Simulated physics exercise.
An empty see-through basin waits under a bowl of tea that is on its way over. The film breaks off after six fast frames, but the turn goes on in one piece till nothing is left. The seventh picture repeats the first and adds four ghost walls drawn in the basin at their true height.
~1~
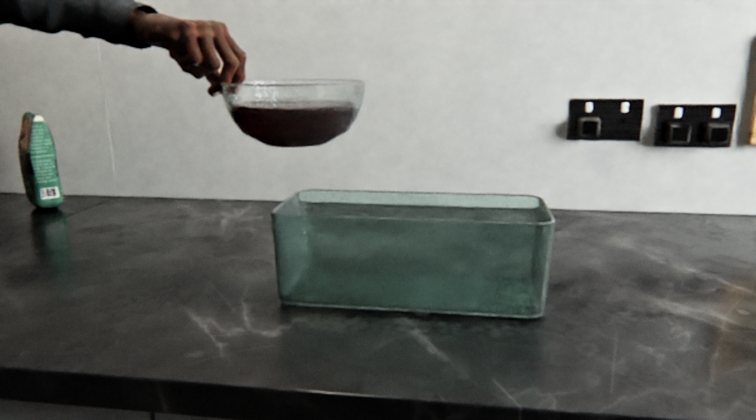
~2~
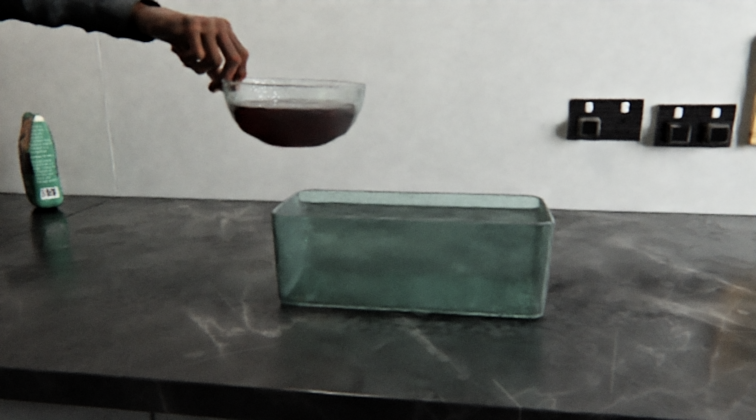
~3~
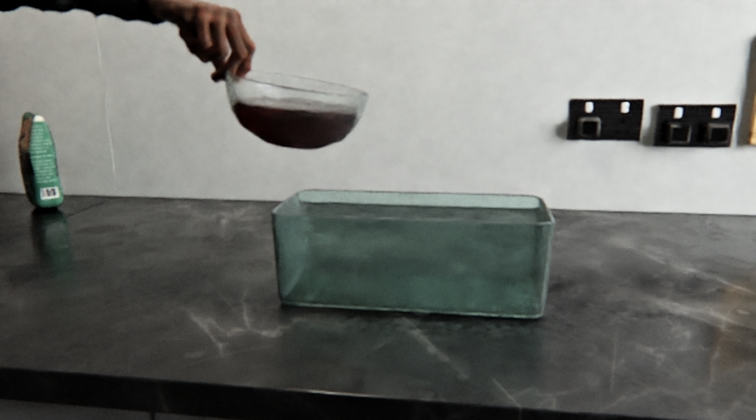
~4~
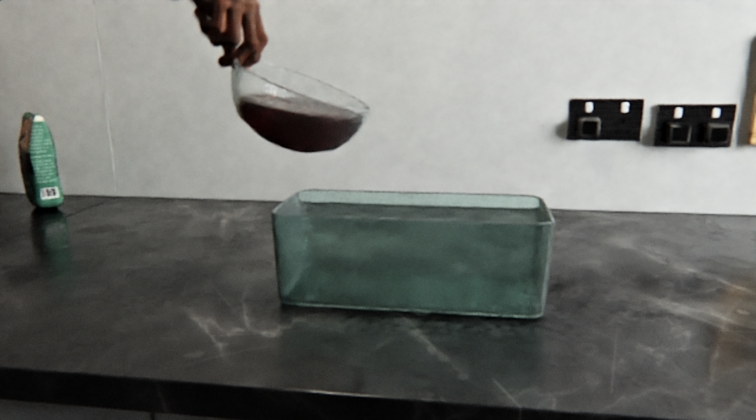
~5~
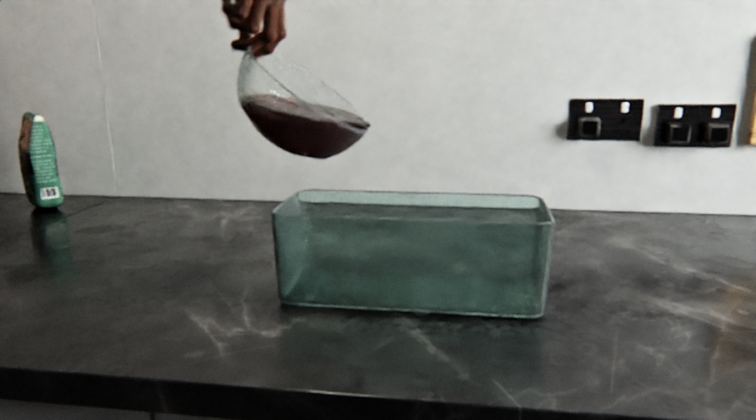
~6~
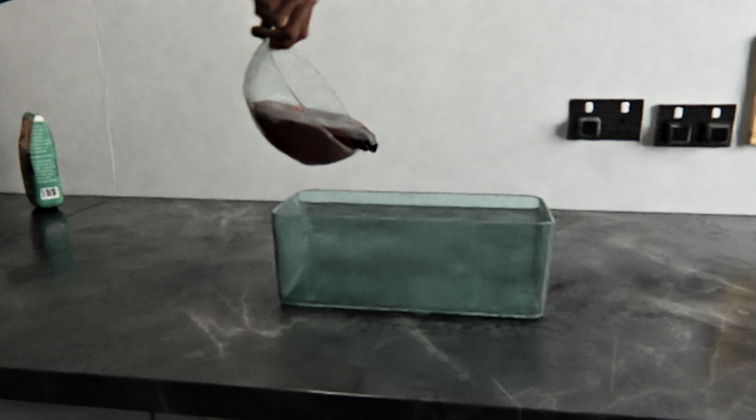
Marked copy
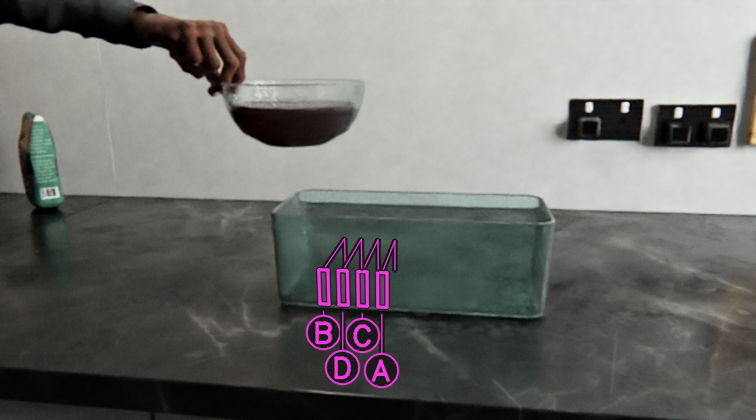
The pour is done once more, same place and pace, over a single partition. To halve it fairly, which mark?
Place A.
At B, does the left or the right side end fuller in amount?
More ends on the right.
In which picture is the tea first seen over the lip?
In picture 5.
On the marked copy, A at (381, 314); B at (323, 310); C at (362, 313); D at (342, 311).
With A, about 49 % ends left of the wall and 45 % right of it; 6 % is lost outside.
With B, about 11 % ends left of the wall and 86 % right of it; 3 % is lost outside.
With C, about 33 % ends left of the wall and 63 % right of it; 3 % is lost outside.
With D, about 19 % ends left of the wall and 79 % right of it.
